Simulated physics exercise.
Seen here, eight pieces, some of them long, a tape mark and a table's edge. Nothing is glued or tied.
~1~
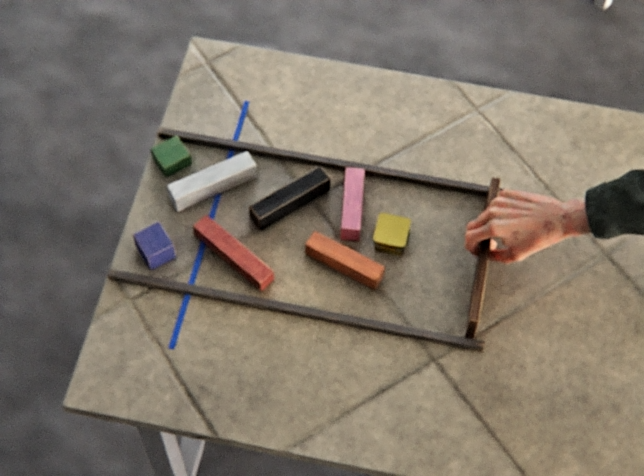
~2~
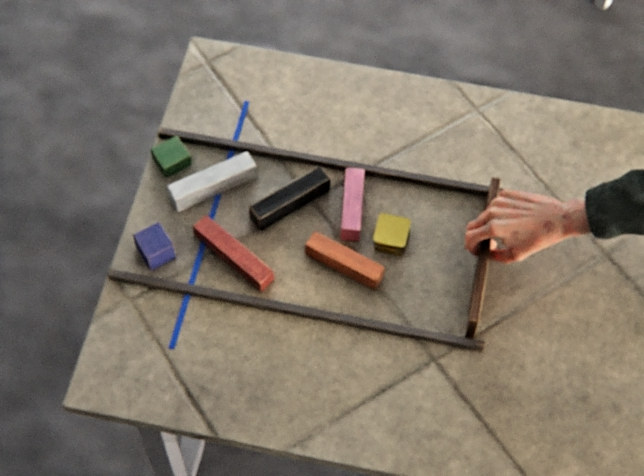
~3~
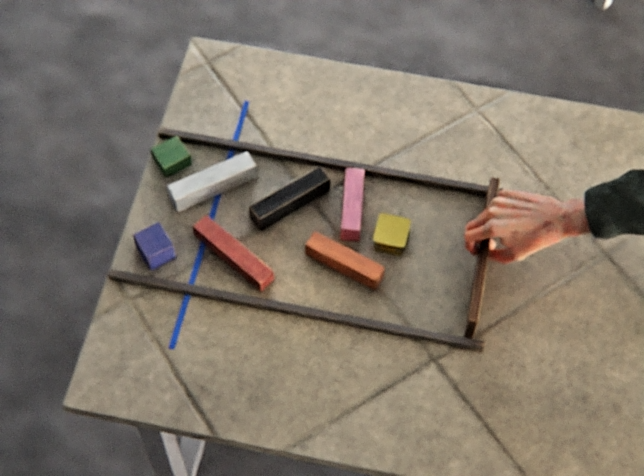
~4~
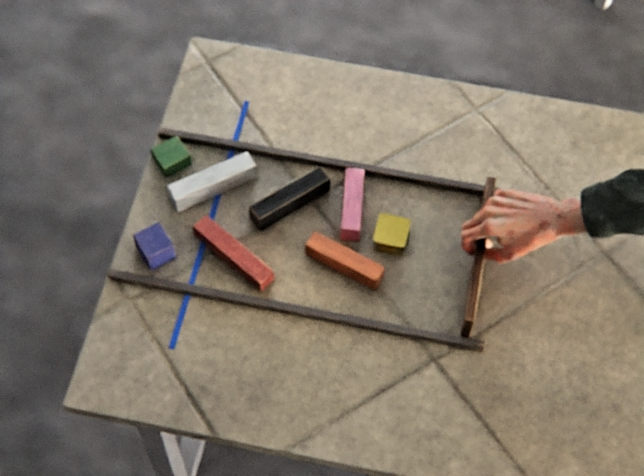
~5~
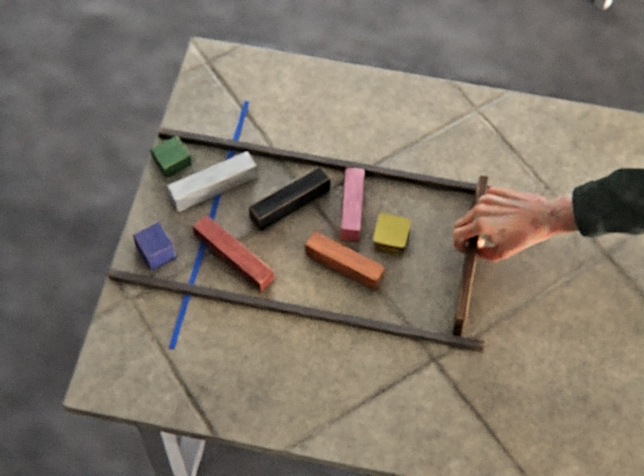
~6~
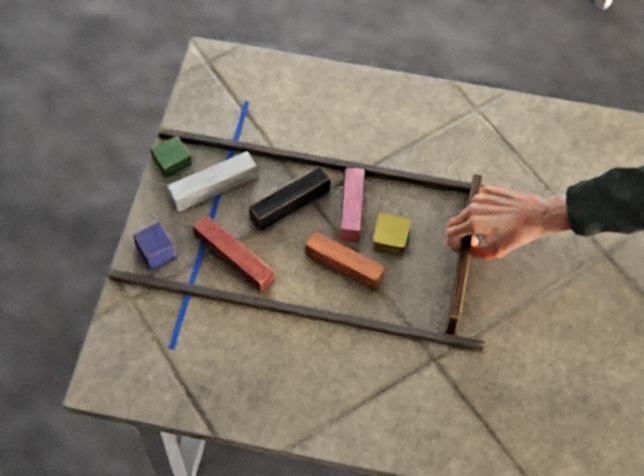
A hand slides a wooden bar slightly left between two rails toward scattered colored blocks.
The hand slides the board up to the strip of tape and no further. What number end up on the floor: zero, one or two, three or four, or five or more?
In the end the number that fall off is one or two.
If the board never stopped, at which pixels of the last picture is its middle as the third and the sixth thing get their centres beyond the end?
Near (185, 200) and (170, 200).
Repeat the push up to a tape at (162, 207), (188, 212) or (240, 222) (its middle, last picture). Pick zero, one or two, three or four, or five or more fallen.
For each place: 5 or more; just one or two; not one.
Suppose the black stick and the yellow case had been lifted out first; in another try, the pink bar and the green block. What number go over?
It would be 0 and 0.
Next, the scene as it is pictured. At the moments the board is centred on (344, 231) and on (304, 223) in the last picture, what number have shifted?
First 4, then 4.
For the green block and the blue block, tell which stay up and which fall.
The green block tumbles off, the blue block remains up.
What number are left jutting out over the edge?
Overhanging: 3.
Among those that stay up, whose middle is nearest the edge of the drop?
It is the white bar.
A little later, none off yet; green block at rest near (171, 156); blue block at rest near (155, 246); white bar at rest near (213, 182).
When it is over, the number that fall off is one or two; down, green block.
